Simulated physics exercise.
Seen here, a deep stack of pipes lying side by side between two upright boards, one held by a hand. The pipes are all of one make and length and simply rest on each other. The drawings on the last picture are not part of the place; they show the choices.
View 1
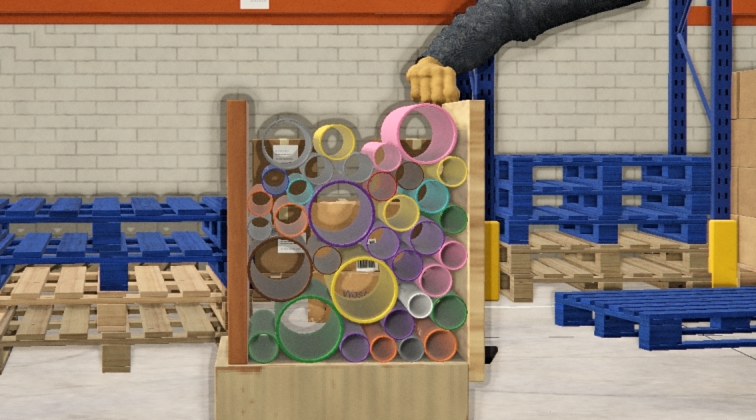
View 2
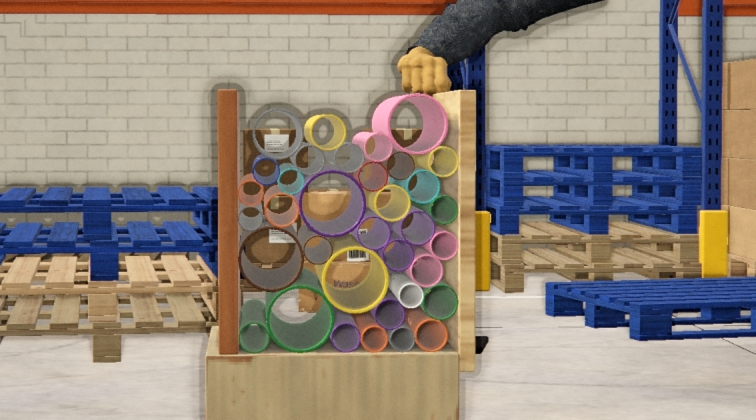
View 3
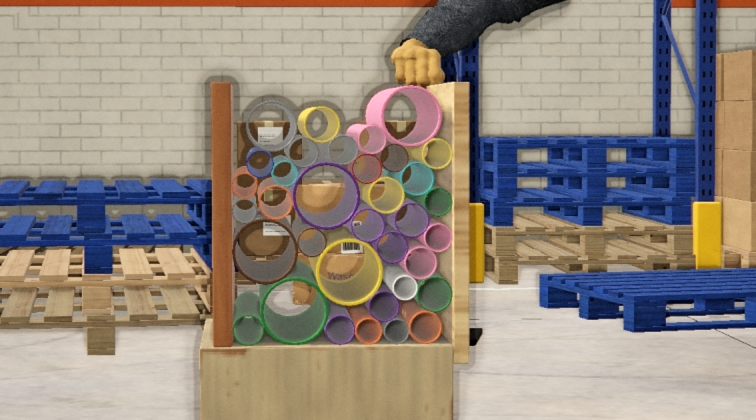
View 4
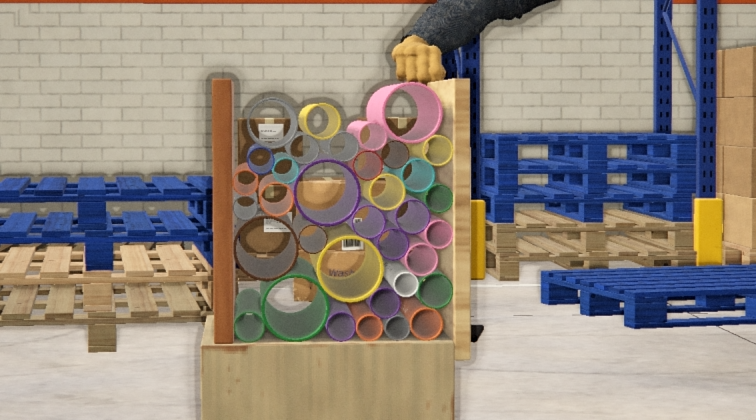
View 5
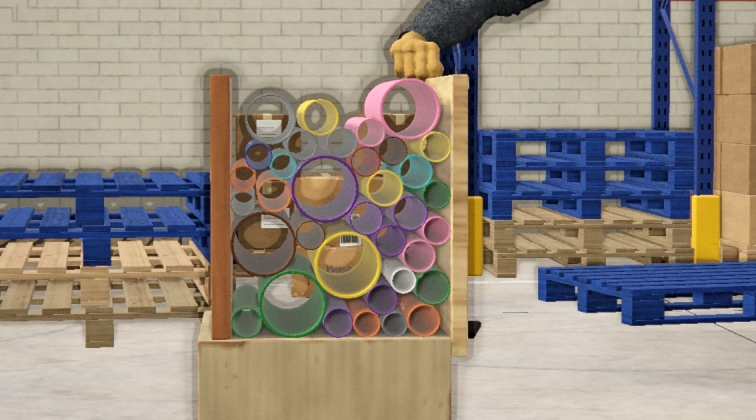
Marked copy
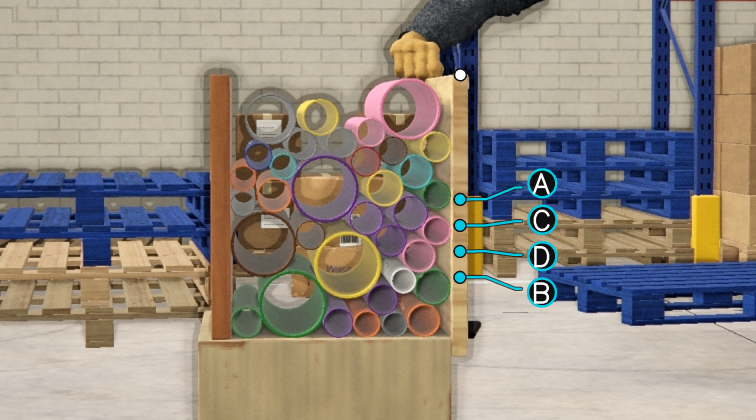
In a warehouse, a gloved hand rests atop a board beside stacked pipes as the view shifts slightly.
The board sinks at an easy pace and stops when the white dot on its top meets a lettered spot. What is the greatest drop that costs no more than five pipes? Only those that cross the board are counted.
Slide it to A.
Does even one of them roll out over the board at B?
At B: Yes.
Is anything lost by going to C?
Yes.
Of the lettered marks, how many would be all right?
One of them.
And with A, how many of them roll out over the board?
The count is two.
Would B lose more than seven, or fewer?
More than seven.
On the marked copy, A at (460, 199); B at (460, 277); C at (460, 225); D at (460, 251); the white dot at (461, 75).
Following A. Soon after the start, top of the board (451, 131).
Later, top of the board (451, 196).
In the end, top of the board (451, 199), two out over the board.
As for the rest, B more than five out over the board; C more than five out over the board; D more than five out over the board.
